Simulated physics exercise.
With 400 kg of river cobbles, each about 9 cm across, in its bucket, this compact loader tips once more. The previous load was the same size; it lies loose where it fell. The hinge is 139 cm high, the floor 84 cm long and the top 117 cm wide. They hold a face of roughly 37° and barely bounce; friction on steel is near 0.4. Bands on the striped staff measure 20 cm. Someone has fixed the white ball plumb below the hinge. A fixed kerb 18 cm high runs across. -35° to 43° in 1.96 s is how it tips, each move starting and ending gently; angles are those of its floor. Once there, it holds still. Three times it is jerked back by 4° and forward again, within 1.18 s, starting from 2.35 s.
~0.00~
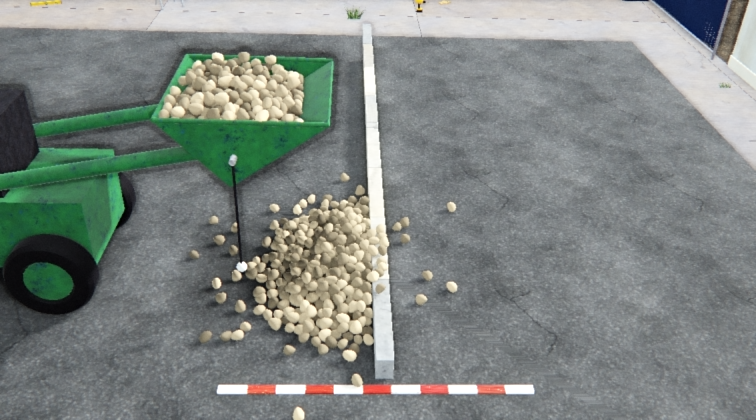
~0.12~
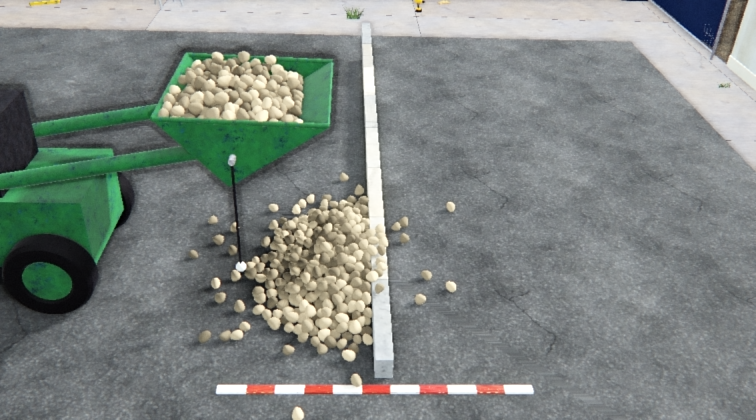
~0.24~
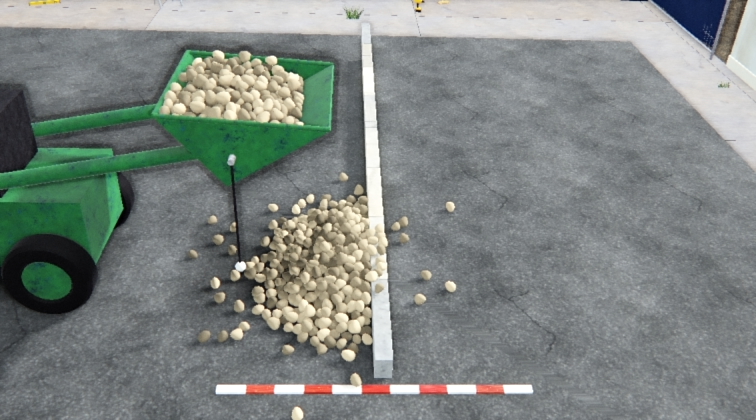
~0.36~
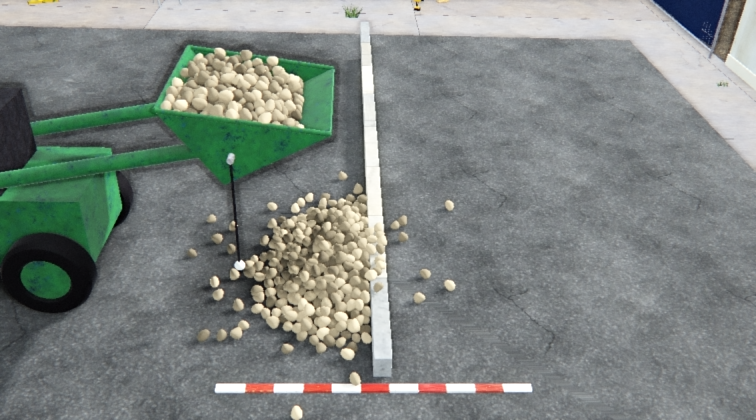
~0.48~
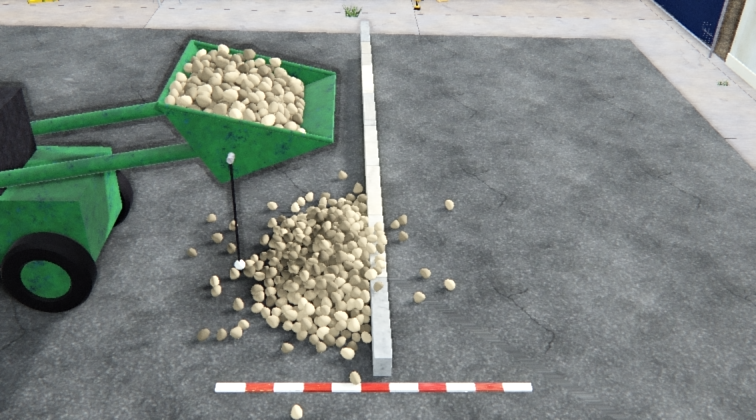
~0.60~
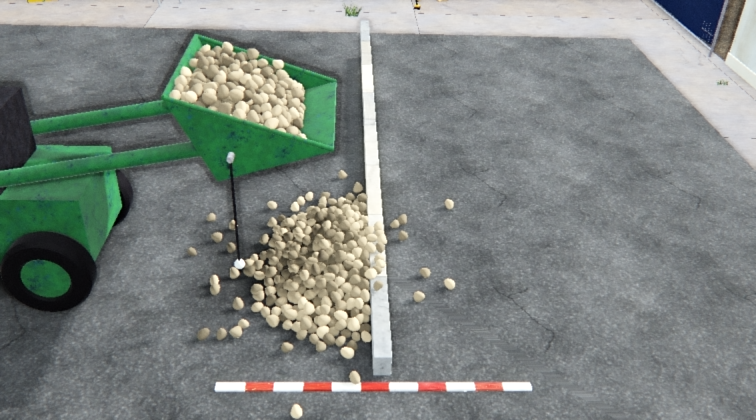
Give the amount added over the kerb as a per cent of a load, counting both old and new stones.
About 32 per cent of a load.
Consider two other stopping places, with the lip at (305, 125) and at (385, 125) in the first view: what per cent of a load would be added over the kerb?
Case one about 15 %, case two about 90 %.
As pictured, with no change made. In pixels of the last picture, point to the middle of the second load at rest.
The middle lies near (357, 250) in the last picture.
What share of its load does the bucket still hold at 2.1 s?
Estimate: 10 % remaining inside, roughly.
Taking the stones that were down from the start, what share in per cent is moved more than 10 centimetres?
10 per cent.
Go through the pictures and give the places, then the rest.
In the first frame, lip at (329, 125), floor tilted -35°, highest stones at (223, 71). The earlier load is highest near (349, 242), 28 cm above ground level, 99 % on this side of the kerb, 2 % over the kerb.
In the second frame, lip at (329, 126), floor tilted -34°, highest stones at (221, 72); the stones move at 0.1 m/s on average.
In the third frame, the bucket is at -32°, its lip at (330, 130); the top of the load is at (210, 71); the stones move at 0.1 m/s on average.
In the fourth frame, the bucket is at -28°, its lip at (331, 135); the top of the load is at (209, 66); the stones move at 0.2 m/s on average.
In the fifth frame, lip at (332, 141), floor tilted -23°, highest stones at (208, 62); the stones move at 0.2 m/s on average.
In the sixth frame, lip at (334, 150), floor tilted -18°, highest stones at (208, 59); the stones move at 0.2 m/s on average.
After 1.5 s the floor is at 31°; in per cent of one load, 88 in the bucket, 112 on this side of the kerb, 2 over the kerb; the foremost stones are at (416, 245).
After 2.1 s the floor is at 43°; in per cent of one load, 11 in the bucket, 177 on this side of the kerb, 13 over the kerb; the foremost stones are at (441, 257).
After 4.0 s the floor is at 43°; in per cent of one load, 0 in the bucket, 167 on this side of the kerb, 34 over the kerb; the foremost stones are at (545, 279).
After 6.6 s the floor is at 43°; in per cent of one load, 0 in the bucket, 167 on this side of the kerb, 34 over the kerb; the foremost stones are at (545, 279). Net gain over the kerb, 32.
